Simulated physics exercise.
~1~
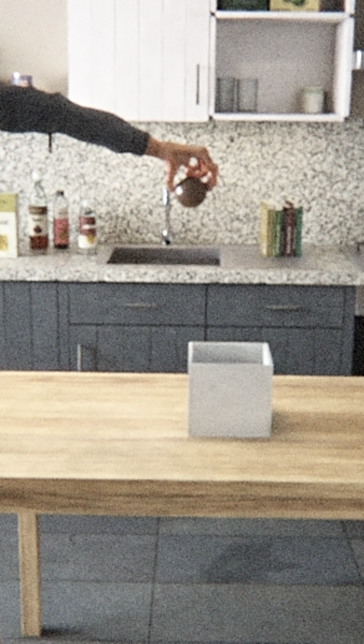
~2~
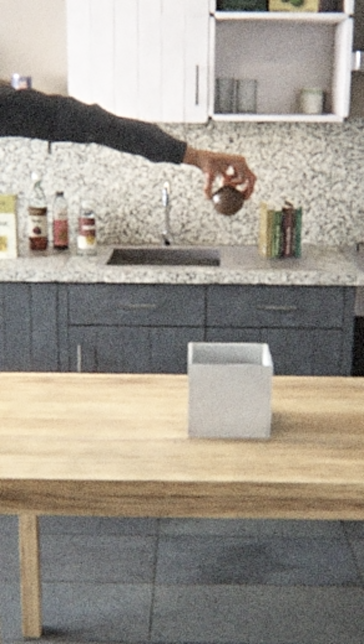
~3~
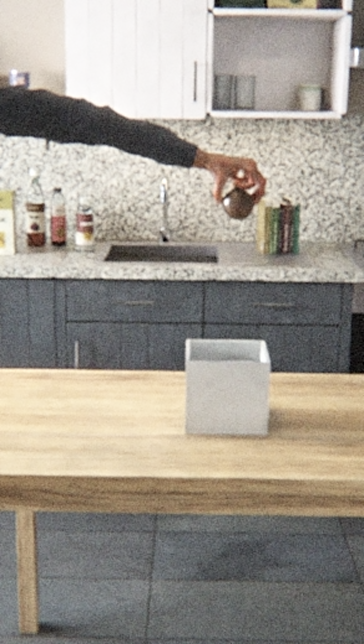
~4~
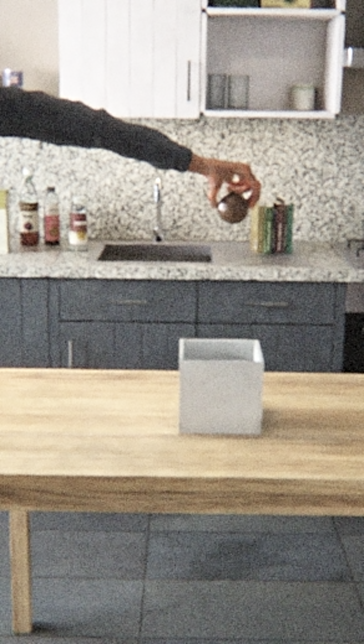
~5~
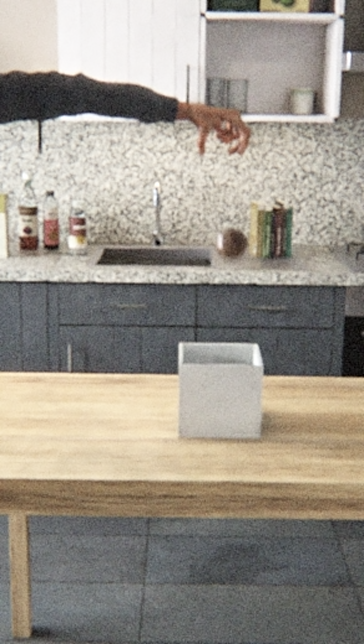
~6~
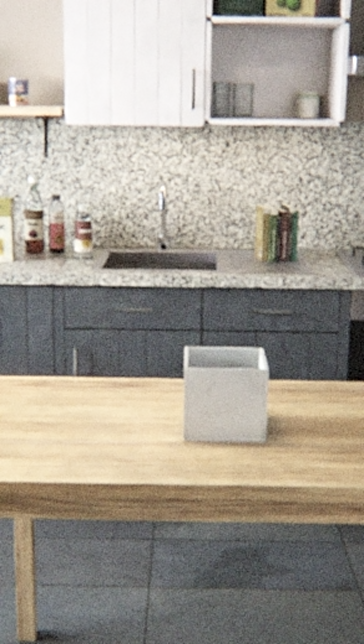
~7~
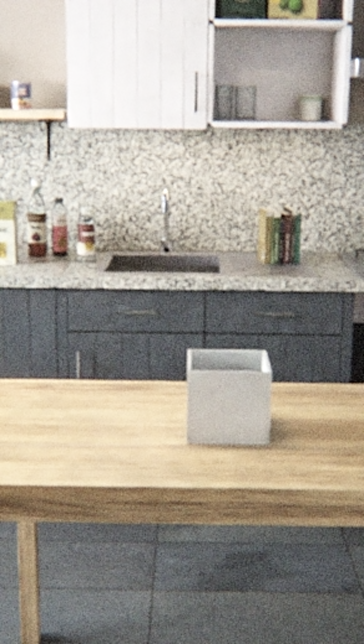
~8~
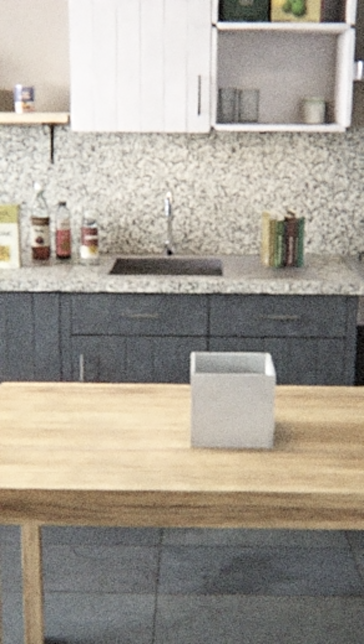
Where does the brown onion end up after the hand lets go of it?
It lands inside the pale square container on the table, which catches it and hides it from view.
